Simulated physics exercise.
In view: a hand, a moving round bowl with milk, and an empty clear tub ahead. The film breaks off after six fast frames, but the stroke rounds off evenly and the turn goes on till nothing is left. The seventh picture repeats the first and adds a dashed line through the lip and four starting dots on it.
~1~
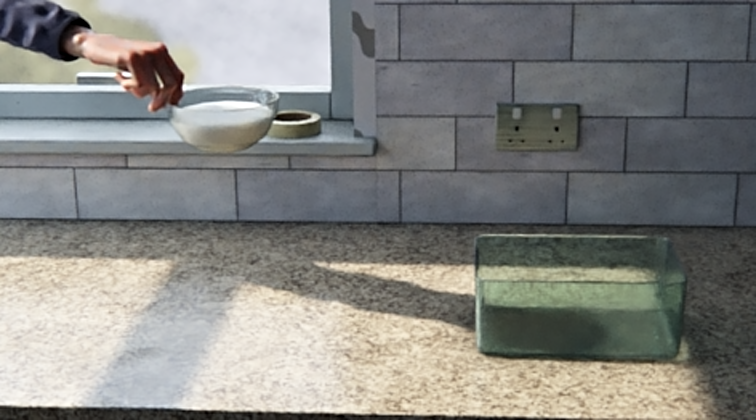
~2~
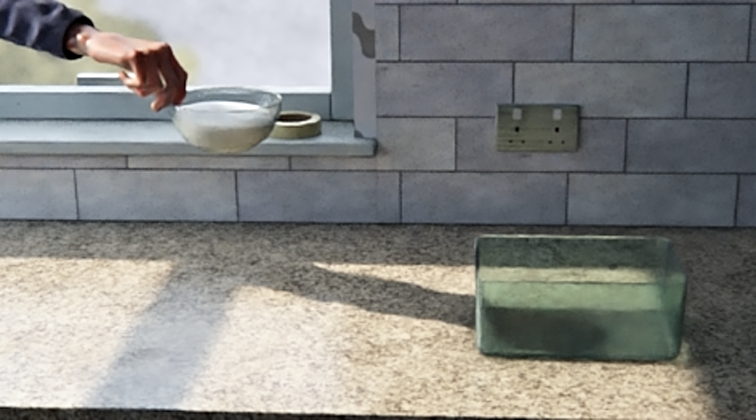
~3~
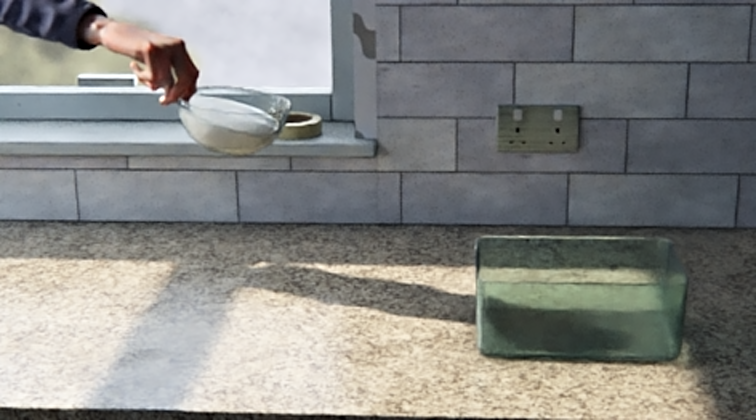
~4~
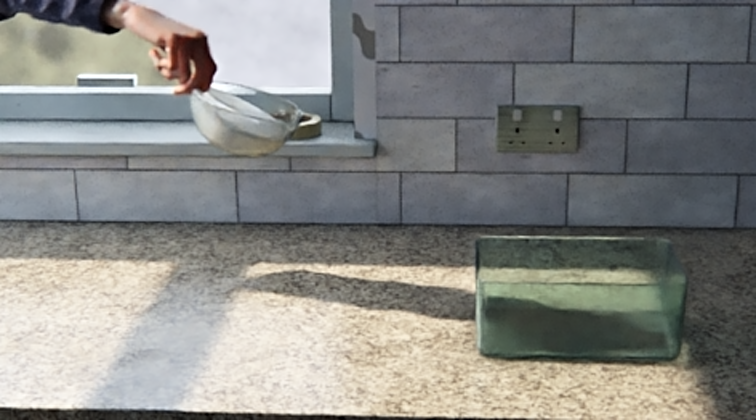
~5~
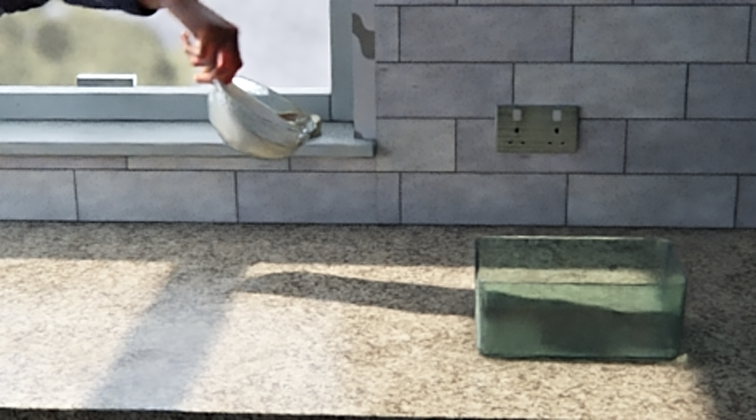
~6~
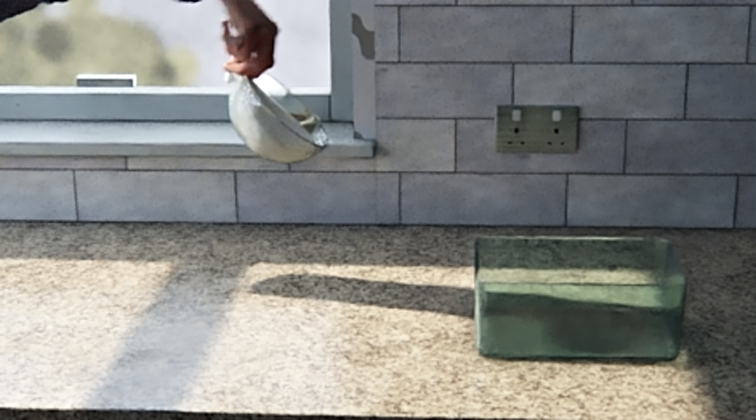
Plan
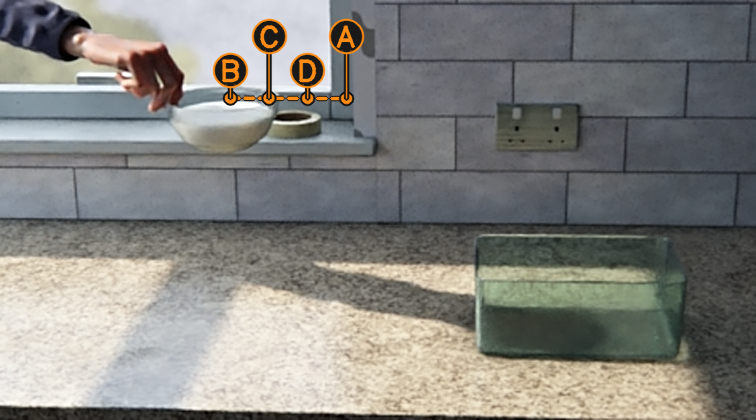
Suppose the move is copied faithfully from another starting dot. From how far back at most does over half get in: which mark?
D is the one.
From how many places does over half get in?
Two of the four.
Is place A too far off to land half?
No, that is safe.
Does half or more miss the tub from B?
Yes, that goes wrong.
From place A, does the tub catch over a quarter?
Yes.
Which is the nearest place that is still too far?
It is C.
On the marked copy, A at (346, 98); B at (230, 98); C at (269, 98); D at (307, 98).
For place A, about 74 % lands in the tub, 9 % falls short and 17 % goes beside or beyond.
For place B, about 0 % lands in the tub, 97 % falls short and 3 % goes beside or beyond.
For place C, about 11 % lands in the tub, 83 % falls short and 6 % goes beside or beyond.
For place D, about 77 % lands in the tub, 11 % falls short and 12 % goes beside or beyond.
